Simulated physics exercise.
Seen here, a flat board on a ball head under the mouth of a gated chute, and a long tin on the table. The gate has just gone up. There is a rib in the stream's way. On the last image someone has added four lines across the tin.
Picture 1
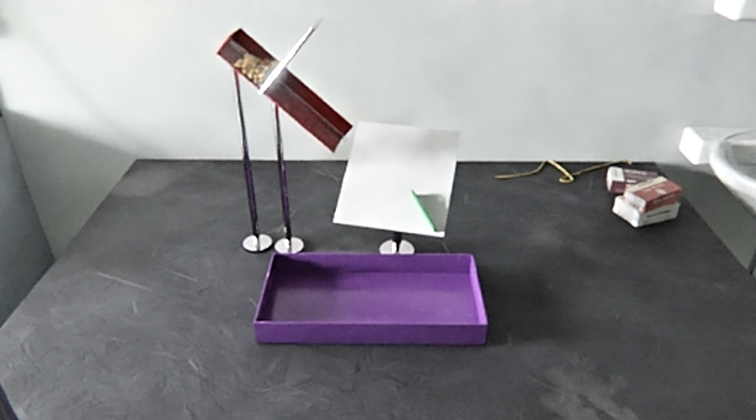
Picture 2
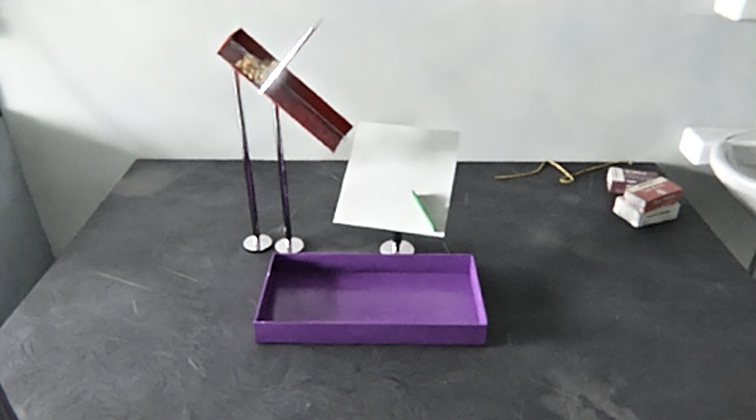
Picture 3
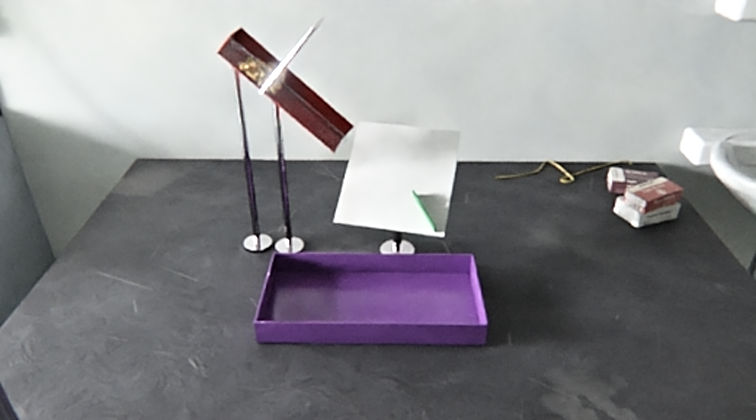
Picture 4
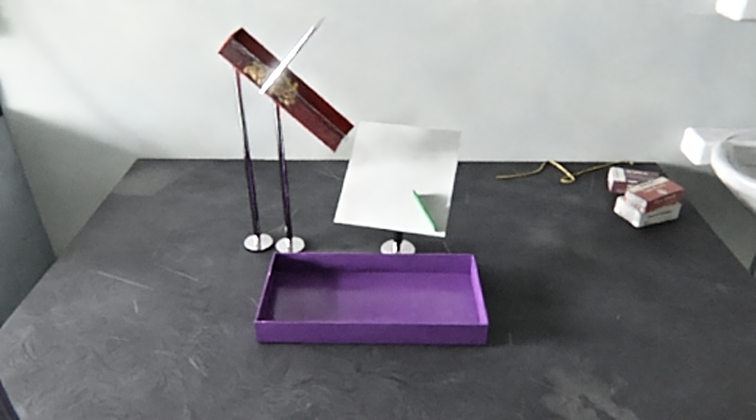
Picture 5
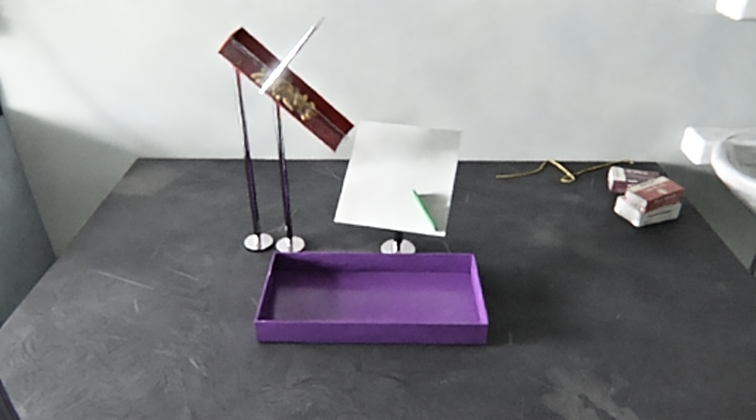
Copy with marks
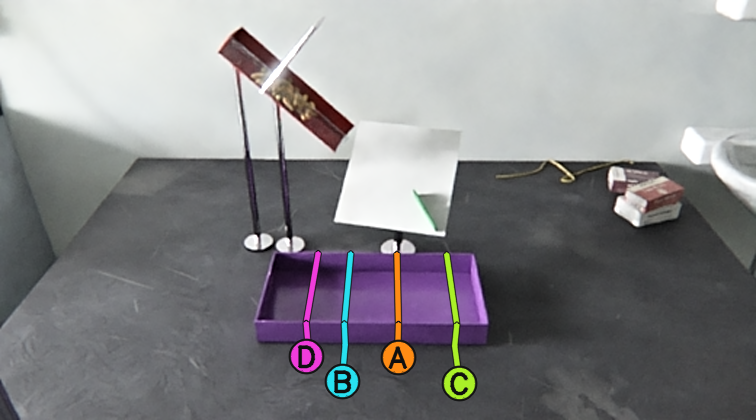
The footage shows dried chickpeas behind a raised gate in a sloping reddish chute, then sliding a short way down it to the right, while the tilted white board and empty purple tin below stay still.
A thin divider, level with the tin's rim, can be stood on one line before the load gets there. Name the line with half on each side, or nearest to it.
Use line A.
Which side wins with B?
Right.
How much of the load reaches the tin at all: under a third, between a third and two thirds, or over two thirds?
Over two thirds.
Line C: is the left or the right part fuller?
More lands on the left.
On the marked copy, line A crosses the front rim at (398, 323); line B crosses the front rim at (344, 322); line C crosses the front rim at (456, 323); line D crosses the front rim at (306, 322).
If A is chosen, of what is caught, close to a quarter on the left of the divider, close to two thirds on the right.
If B is chosen, of what is caught, a small share on the left of the divider, all but a few on the right.
If C is chosen, of what is caught, all but a few on the left of the divider, a small share on the right.
If D is chosen, of what is caught, none at all on the left of the divider, the whole lot on the right.
